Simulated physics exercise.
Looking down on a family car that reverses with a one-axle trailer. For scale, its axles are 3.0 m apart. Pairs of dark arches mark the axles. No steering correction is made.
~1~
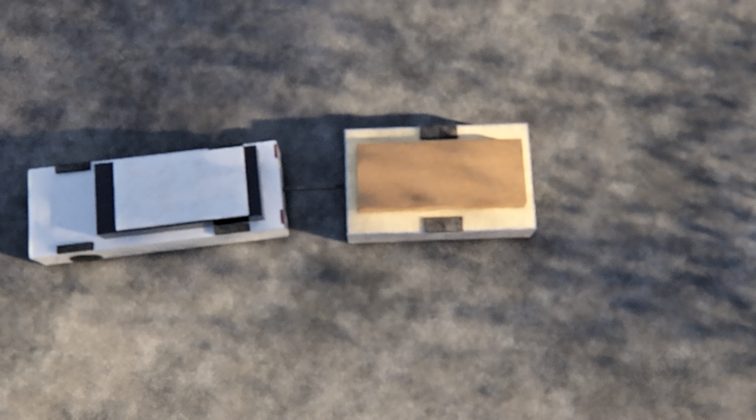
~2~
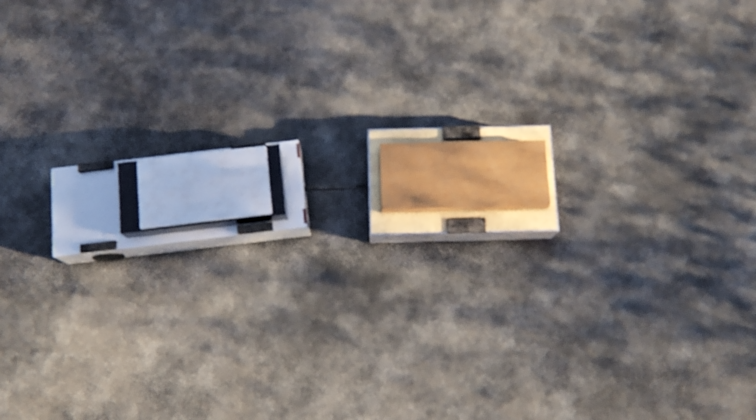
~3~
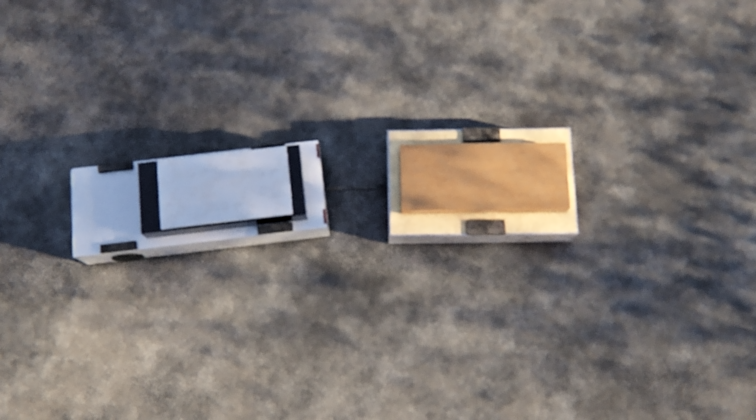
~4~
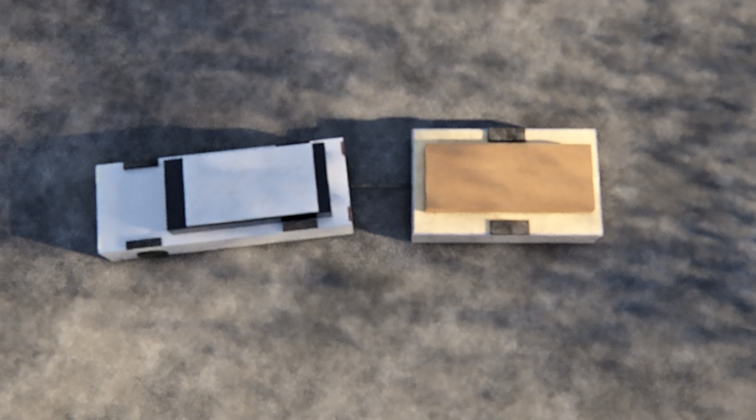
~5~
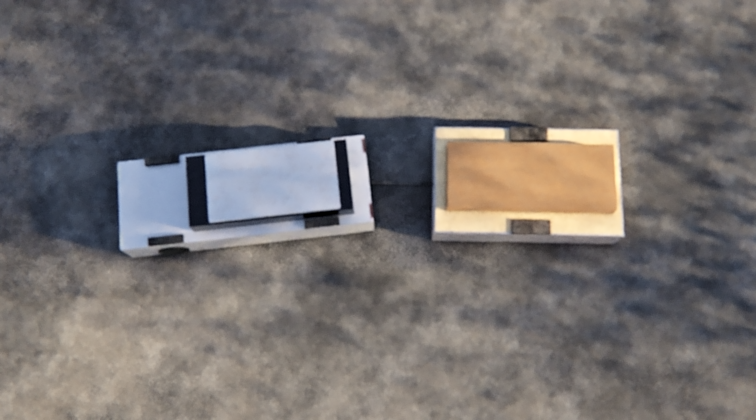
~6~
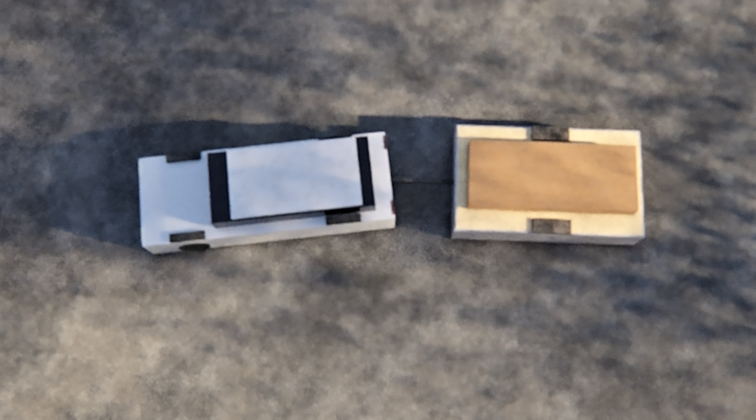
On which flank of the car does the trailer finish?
To the left side of the car.
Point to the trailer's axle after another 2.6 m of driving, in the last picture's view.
Near (682, 194).
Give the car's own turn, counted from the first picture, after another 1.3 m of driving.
About 2°.
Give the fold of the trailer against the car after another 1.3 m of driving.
About 15° to the car's left.
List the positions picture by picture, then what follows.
The first picture shows car's middle (146, 192), trailer's axle (441, 178); tail 5° to the car's left; front wheels 1° left.
The second picture shows car's middle (169, 192), trailer's axle (464, 179); tail 6° to the car's left.
The third picture shows car's middle (190, 192), trailer's axle (484, 180); tail 6° to the car's left.
The fourth picture shows car's middle (215, 189), trailer's axle (509, 180); tail 7° to the car's left.
The fifth picture shows car's middle (237, 185), trailer's axle (530, 180); tail 8° to the car's left.
The sixth picture shows car's middle (259, 182), trailer's axle (551, 179); tail 9° to the car's left.
After another 1.3 m, the tail is 13° to the car's left, the car has turned 1° and the trailer's axle is at (617, 184) of the last picture.
After another 2.6 m, the tail is 18° to the car's left, the car has turned 2° and the trailer's axle is at (682, 194) of the last picture.
After another 4.0 m, the tail is 28° to the car's left, the car has turned 2° and the trailer's axle is at (746, 212) of the last picture.
After another 5.3 m, the tail is 41° to the car's left, the car has turned 2° and the trailer's axle is out of the picture.
After another 6.7 m, the tail is 60° to the car's left, the car has turned 3° and the trailer's axle is out of the picture; it has jack-knifed.
